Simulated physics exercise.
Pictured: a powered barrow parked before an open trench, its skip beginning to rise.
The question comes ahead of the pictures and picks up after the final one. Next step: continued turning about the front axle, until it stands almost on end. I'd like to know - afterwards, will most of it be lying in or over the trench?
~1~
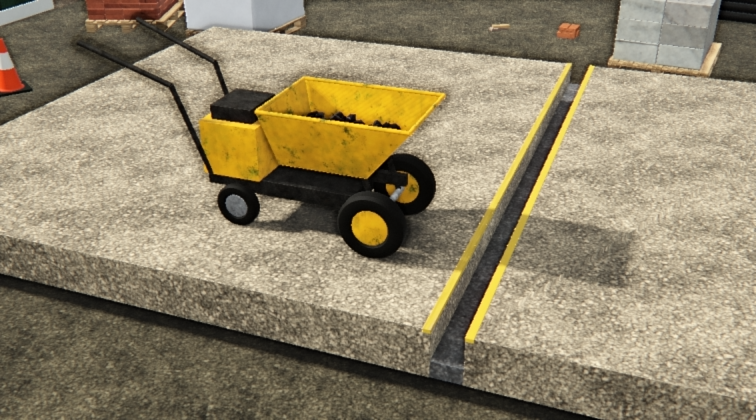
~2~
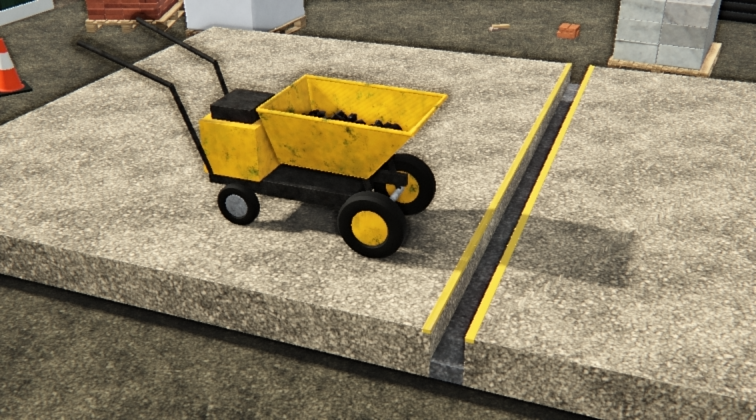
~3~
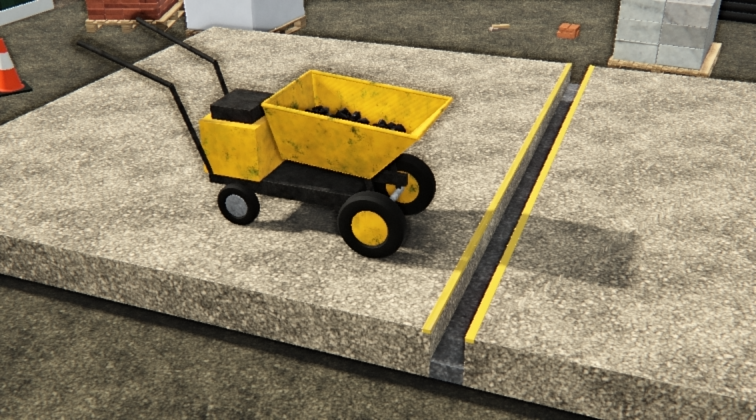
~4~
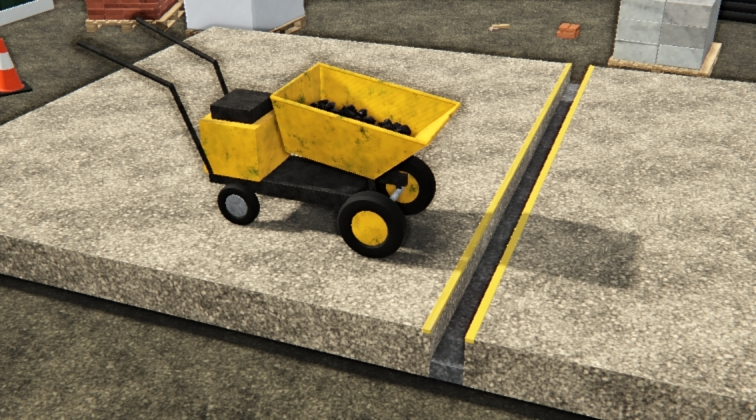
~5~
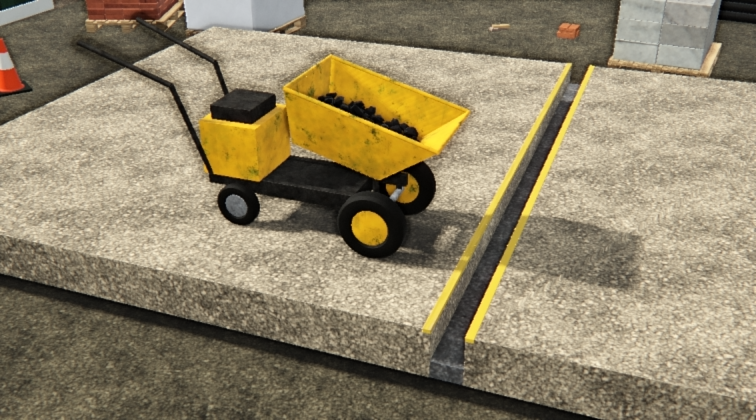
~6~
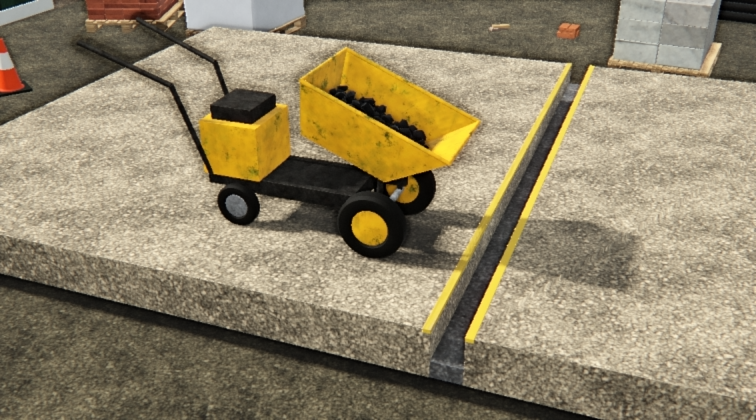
No, under half will.
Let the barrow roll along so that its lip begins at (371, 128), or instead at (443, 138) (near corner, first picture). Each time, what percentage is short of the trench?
Roughly 10 and 0 percent respectively.
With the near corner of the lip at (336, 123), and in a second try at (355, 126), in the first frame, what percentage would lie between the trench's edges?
40 and 50 in a hundred, in that order.
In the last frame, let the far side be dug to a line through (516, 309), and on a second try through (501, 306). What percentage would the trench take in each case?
100 % and 80 %, give or take.
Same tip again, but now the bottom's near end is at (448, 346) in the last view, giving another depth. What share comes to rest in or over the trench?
About 20 per cent.
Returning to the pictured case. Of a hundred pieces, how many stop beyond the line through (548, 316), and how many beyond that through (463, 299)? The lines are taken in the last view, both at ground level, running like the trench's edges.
Some 20 and some 80 per cent, respectively.
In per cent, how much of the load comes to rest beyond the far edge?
I'd estimate about 65 per cent of the load.
Just after the last frame, skip tipped steeply; every one in the skip.
A moment on, skip tipped right over; the larger part in the skip; about a tenth in or heaped over the trench; roughly a quarter beyond it.
Further on, skip tipped right over; about a tenth in the skip; roughly a quarter in or heaped over the trench; roughly two thirds beyond it.
When it is over, skip tipped right over; about a tenth in the skip; roughly a quarter in or heaped over the trench; roughly two thirds beyond it.
